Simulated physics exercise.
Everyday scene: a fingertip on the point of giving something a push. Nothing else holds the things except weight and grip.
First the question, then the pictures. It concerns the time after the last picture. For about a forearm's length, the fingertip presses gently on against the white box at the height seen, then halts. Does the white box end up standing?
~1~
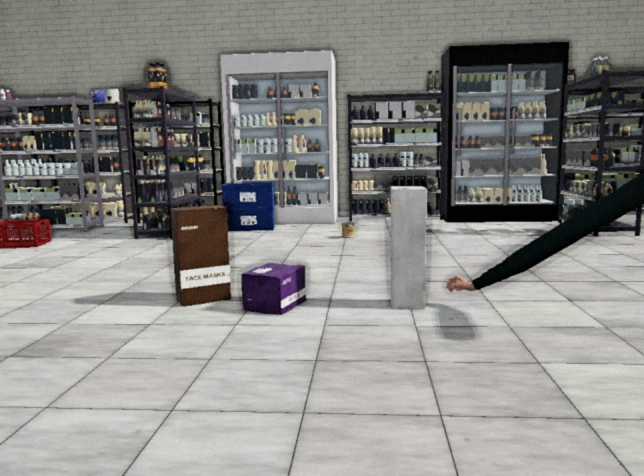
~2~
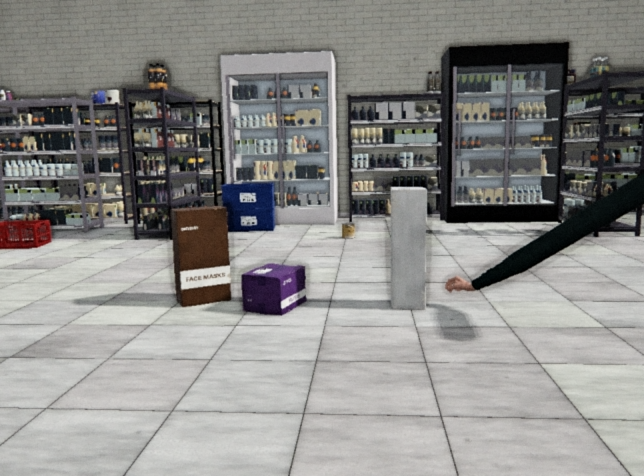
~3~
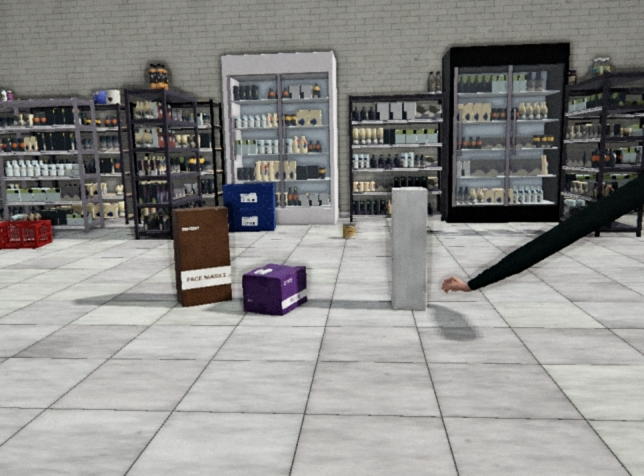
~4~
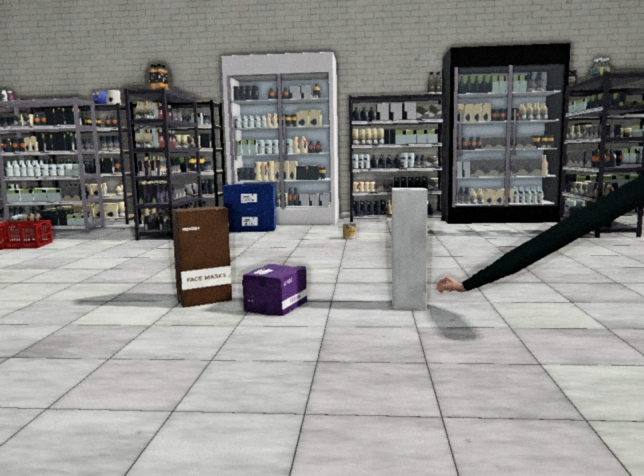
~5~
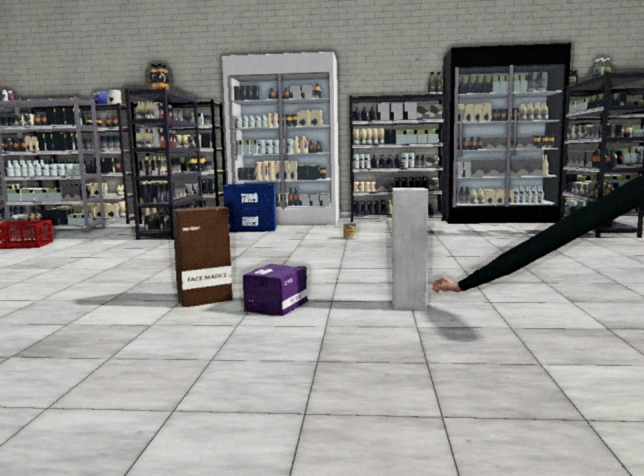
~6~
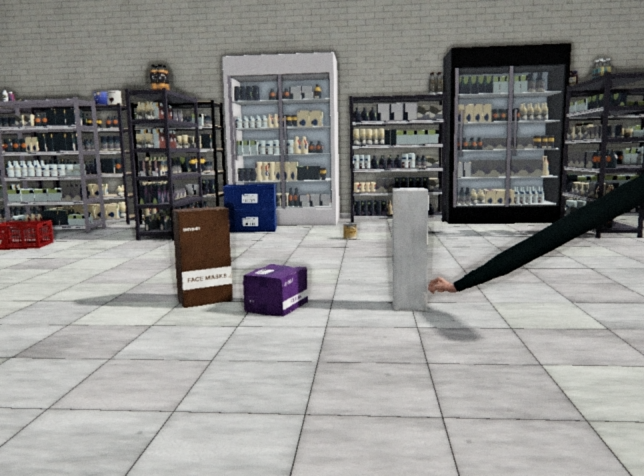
Holds firm.
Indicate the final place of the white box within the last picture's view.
Around (348, 249).
Then, 0.40 s after the last picture, white box slid a little near (397, 249).
Then, 0.90 s after the last picture, white box slid about its own width near (378, 249).
Then, 1.40 s after the last picture, white box slid about its own width near (359, 249).
At rest, moved from the start, white box. Seen from the same camera at the end, white box near (348, 249).
